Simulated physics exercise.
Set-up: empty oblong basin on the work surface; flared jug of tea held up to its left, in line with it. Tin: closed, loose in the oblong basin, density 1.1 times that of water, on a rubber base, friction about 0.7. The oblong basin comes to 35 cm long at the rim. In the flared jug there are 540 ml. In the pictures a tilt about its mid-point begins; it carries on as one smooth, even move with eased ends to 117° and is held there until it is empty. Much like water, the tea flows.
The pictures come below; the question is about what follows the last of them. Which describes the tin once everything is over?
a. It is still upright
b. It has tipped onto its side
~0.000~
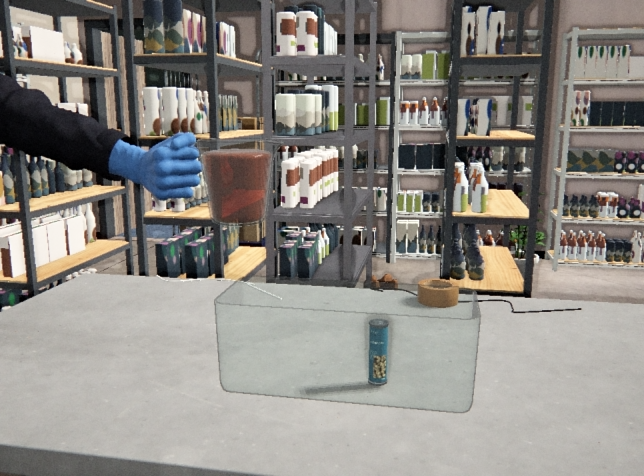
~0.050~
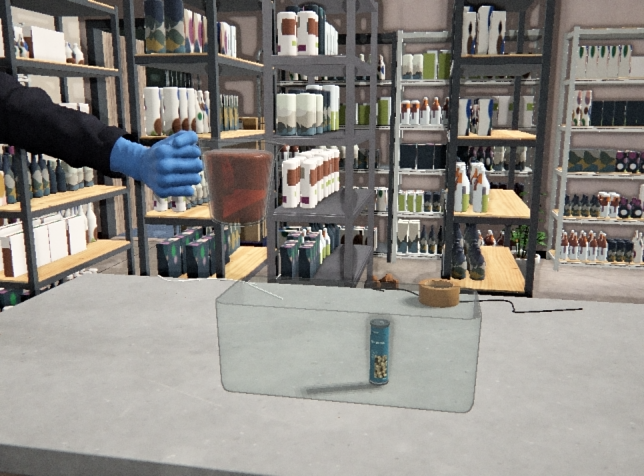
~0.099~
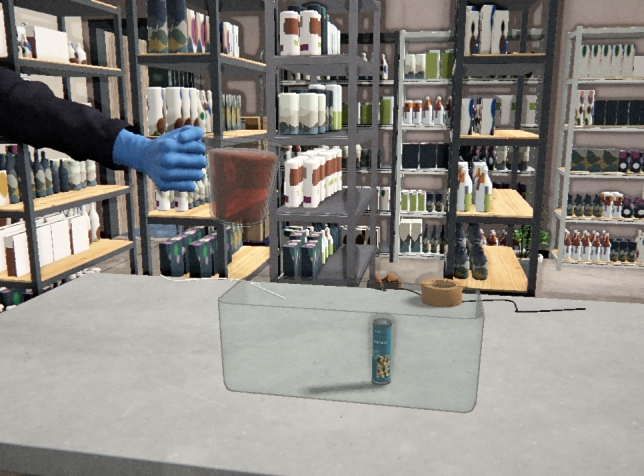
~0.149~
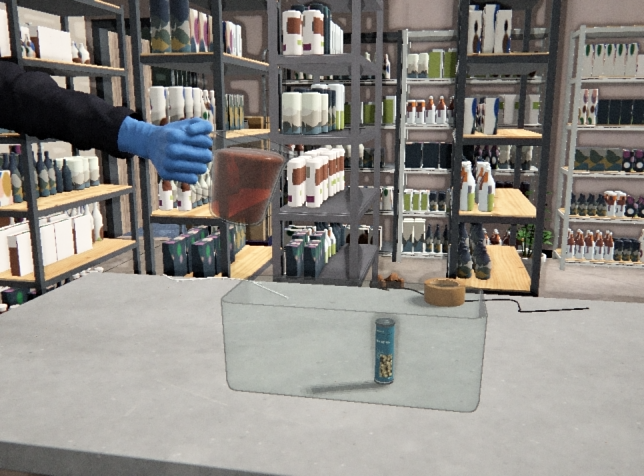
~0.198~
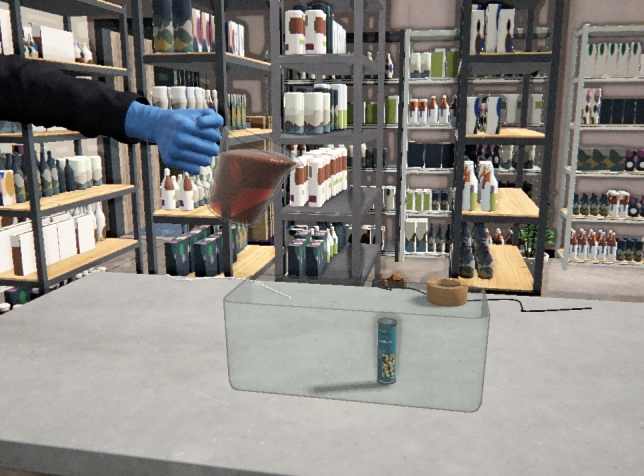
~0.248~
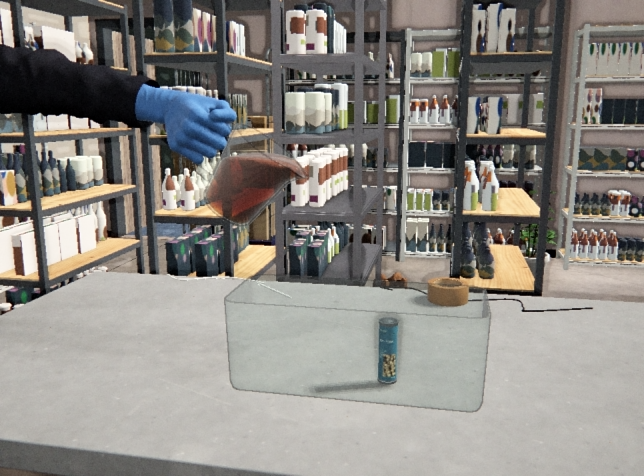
(a) It is still upright.
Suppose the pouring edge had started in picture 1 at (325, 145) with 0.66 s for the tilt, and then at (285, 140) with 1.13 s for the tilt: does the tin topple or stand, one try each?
The tin overturns the first time and stays vertical the second time.
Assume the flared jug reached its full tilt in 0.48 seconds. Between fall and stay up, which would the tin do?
In that case the tin stays vertical.
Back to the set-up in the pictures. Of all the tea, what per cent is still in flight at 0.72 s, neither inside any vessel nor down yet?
Estimated airborne part: Roughly 8 per cent.
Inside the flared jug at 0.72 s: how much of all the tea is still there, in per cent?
3 in a hundred, give or take.
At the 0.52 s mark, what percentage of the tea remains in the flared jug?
I reckon about 40 in a hundred is still held.
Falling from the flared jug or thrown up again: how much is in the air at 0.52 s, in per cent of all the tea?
Around 32 in a hundred.
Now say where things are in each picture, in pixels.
In the first frame, it leans 0°; its right rim is at (283, 142); the tea meets the walls at (206, 152) and (273, 153); the oblong basin's rim runs from (228, 289) to (477, 304); the tin's top is at (379, 325).
In the second frame, it leans 2°; its right rim is at (285, 144); the tea meets the walls at (208, 151) and (274, 153).
In the third frame, it leans 6°; its right rim is at (290, 147); the tea meets the walls at (212, 149) and (279, 155).
In the fourth frame, it leans 14°; its right rim is at (297, 154); the tea meets the walls at (219, 151) and (286, 157).
In the fifth frame, it leans 24°; its right rim is at (303, 164); the tea meets the walls at (223, 153) and (296, 160).
In the sixth frame, it leans 36°; its right rim is at (306, 177); the tea meets the walls at (219, 167) and (303, 171); 2 per cent is over the edge.
After 0.52 s the tilt is 105° and 40 per cent is still to pour; the tin stands where it began.
After 0.72 s the tilt is 117° and 3 per cent is still to pour; the tin stands where it began.
After 0.93 s the tilt is 117° and 0 per cent is still to pour; the tin stands where it began.
After 1.16 s the tilt is 117° and 0 per cent is still to pour; the tin stands where it began.
In the end the tin stands where it began.
